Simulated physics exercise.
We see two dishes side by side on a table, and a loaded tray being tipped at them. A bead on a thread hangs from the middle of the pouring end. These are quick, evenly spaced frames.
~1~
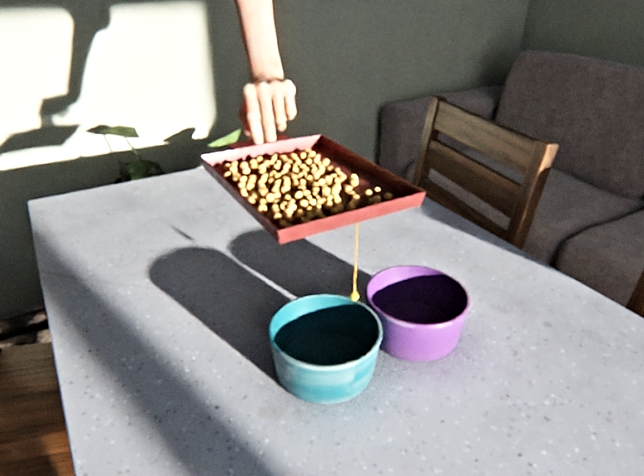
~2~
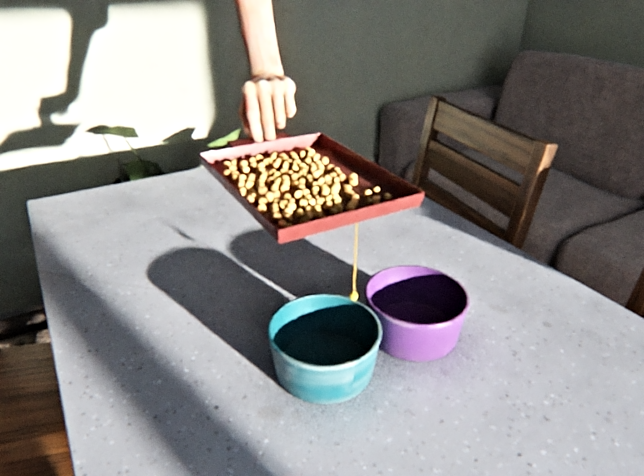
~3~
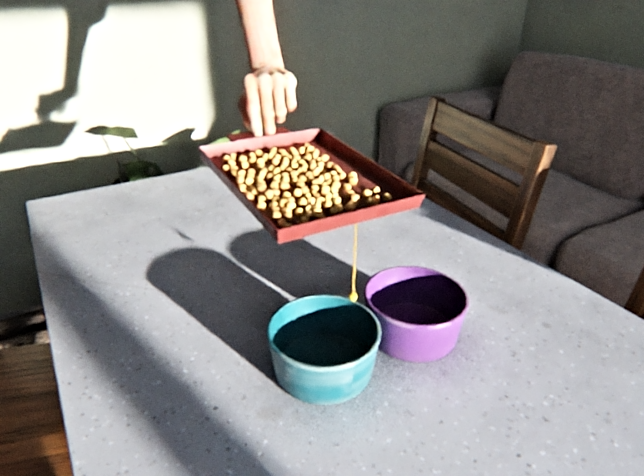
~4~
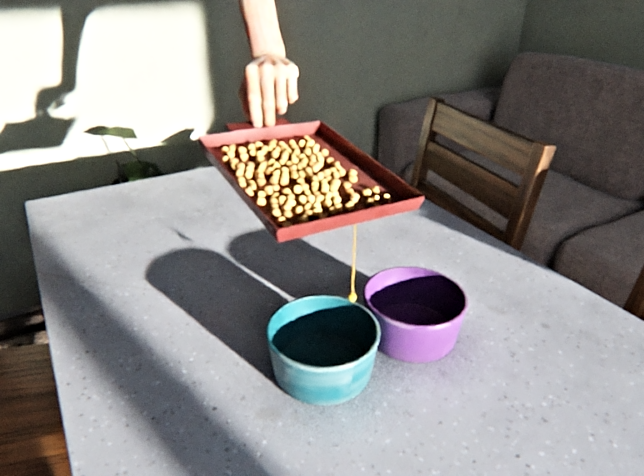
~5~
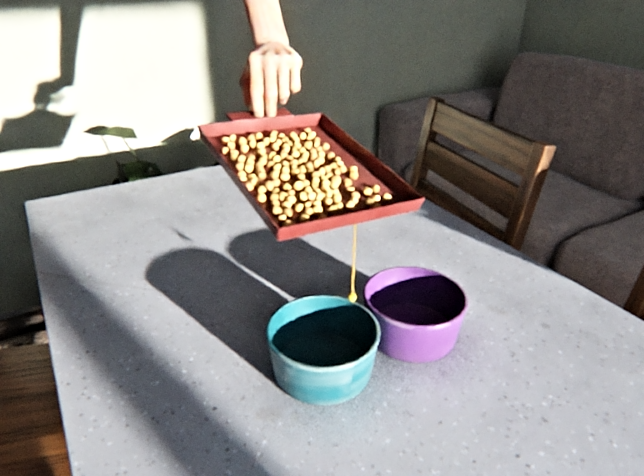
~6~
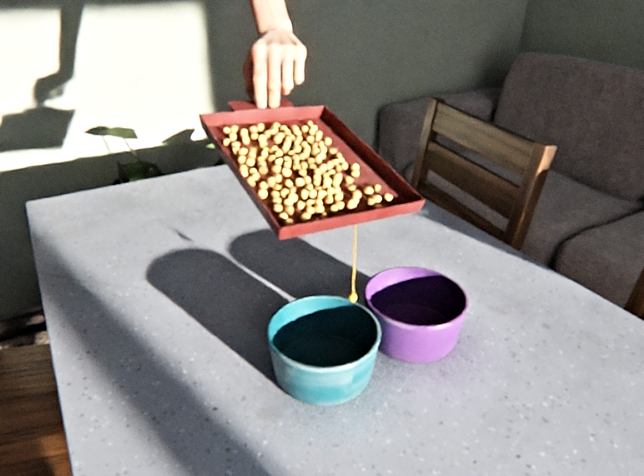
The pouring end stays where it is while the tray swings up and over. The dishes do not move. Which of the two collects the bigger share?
Fuller: The right-hand dish.
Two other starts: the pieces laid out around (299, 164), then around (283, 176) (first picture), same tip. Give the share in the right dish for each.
About 70 and 60 per cent.
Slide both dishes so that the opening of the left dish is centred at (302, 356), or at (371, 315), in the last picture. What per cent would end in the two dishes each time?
In turn 80 and 80 in a hundred.
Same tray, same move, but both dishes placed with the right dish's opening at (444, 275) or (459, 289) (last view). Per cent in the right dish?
In turn 20 and 20 in a hundred.
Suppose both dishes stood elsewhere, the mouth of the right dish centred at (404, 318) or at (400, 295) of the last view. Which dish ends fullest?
One: Right. Two: The right one.
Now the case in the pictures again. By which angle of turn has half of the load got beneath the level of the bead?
At some 110 degrees.
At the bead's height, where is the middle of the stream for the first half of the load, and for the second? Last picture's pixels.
At about (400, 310), then at (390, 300).
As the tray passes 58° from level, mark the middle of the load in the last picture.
Close to (357, 180).
Soon after the last picture, tray tipped steeply; all on the tray.
A little later, tray tipped right over; nearly all on the tray; a stray few in the left dish; a stray few in the right dish; a stray few outside both; a stray few in the air.
Later still, tray tipped past a quarter turn; a small part in the left dish; about half in the right dish; about a third outside both.
At rest, tray tipped past a quarter turn; a small part in the left dish; about half in the right dish; about a third outside both.
